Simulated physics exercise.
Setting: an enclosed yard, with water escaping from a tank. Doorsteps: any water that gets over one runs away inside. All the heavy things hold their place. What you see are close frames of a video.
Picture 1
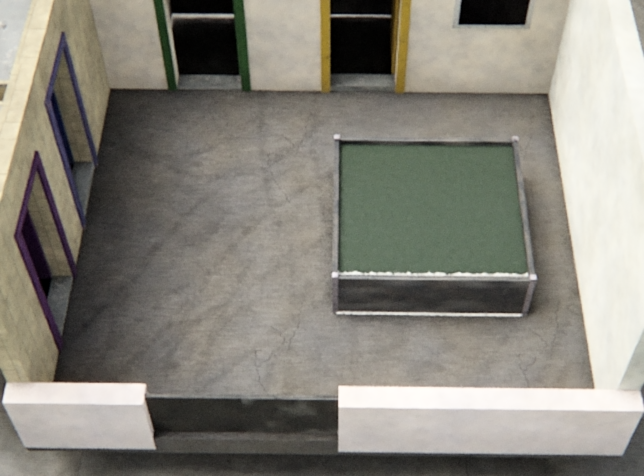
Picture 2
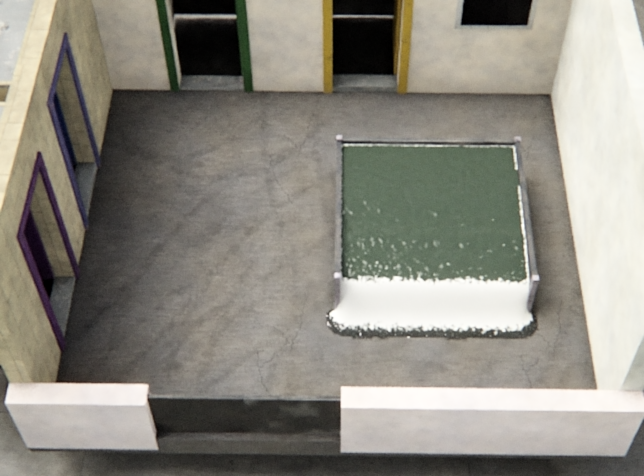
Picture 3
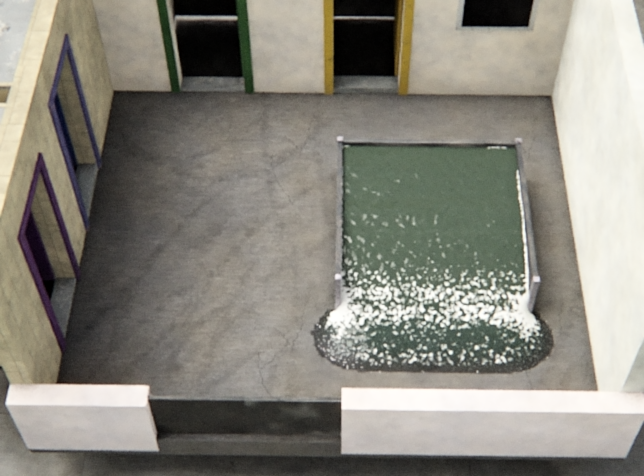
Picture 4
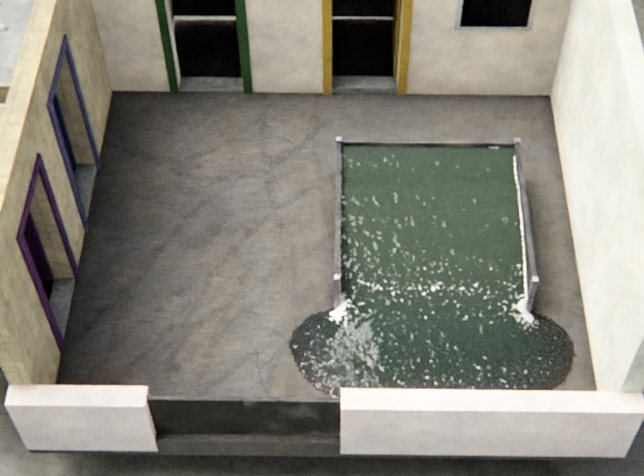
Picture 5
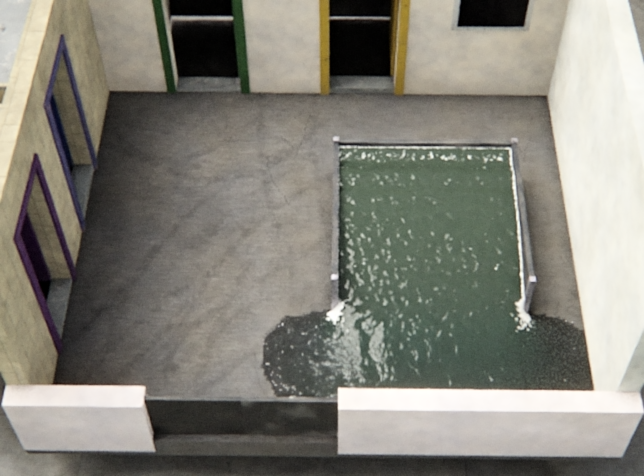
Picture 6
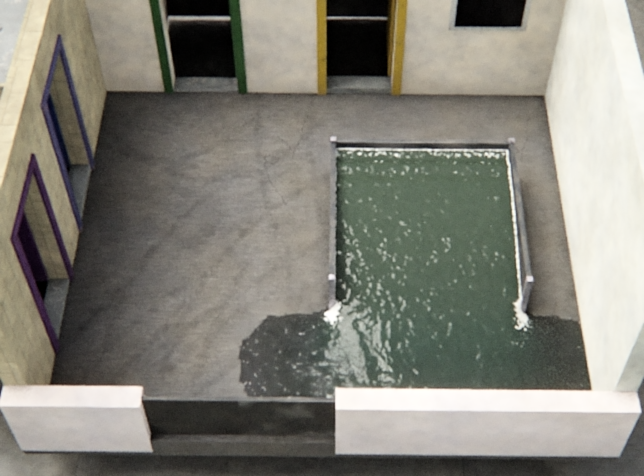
At the start, a square tank of still green water sits toward the right of a walled yard with colourful doorways. Water then pours out of its near side in a white, foamy rush, and spreads across the grey floor to the front wall, fanning out left and right in a dark, rippling pool.
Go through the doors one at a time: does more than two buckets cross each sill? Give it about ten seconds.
The yellow door doesn't overshoot the mark there; the green door overshoots the mark there; the blue door doesn't overshoot the mark there; the purple door overshoots the mark there.
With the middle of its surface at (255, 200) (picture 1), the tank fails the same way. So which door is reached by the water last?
Observation: The yellow-painted one.
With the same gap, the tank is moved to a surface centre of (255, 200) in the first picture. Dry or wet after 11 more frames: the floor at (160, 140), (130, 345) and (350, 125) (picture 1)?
Spared, hit, spared.
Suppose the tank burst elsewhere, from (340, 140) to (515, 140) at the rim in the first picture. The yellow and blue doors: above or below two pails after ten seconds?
Lab note: Yellow tops the threshold; blue sits below the threshold.
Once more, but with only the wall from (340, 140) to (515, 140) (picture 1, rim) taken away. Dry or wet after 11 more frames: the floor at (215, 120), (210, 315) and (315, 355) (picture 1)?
So: Wetted, then spared, then spared.
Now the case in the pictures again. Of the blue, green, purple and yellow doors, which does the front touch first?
The purple door.
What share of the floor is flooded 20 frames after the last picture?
About 60 percent.
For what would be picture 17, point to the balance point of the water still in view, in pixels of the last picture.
It is near (412, 332).
A moment on, water covers 20 % of the floor; the yellow door not reached, the green door not reached, the blue door not reached, the purple door not reached.
Next, water covers 35 % of the floor; the yellow door not reached, the green door not reached, the blue door not reached, the purple door not reached.
Then, water covers 60 % of the floor; the yellow door not reached, the green door not reached, the blue door wet at the sill, nothing in, the purple door over two buckets in.
Later, water covers 90 % of the floor; the yellow door wet at the sill, nothing in, the green door under two buckets in, the blue door wet at the sill, nothing in, the purple door far over two buckets in.
In the end, water covers 95 % of the floor; the yellow door wet at the sill, nothing in, the green door over two buckets in, the blue door wet at the sill, nothing in, the purple door far over two buckets in.
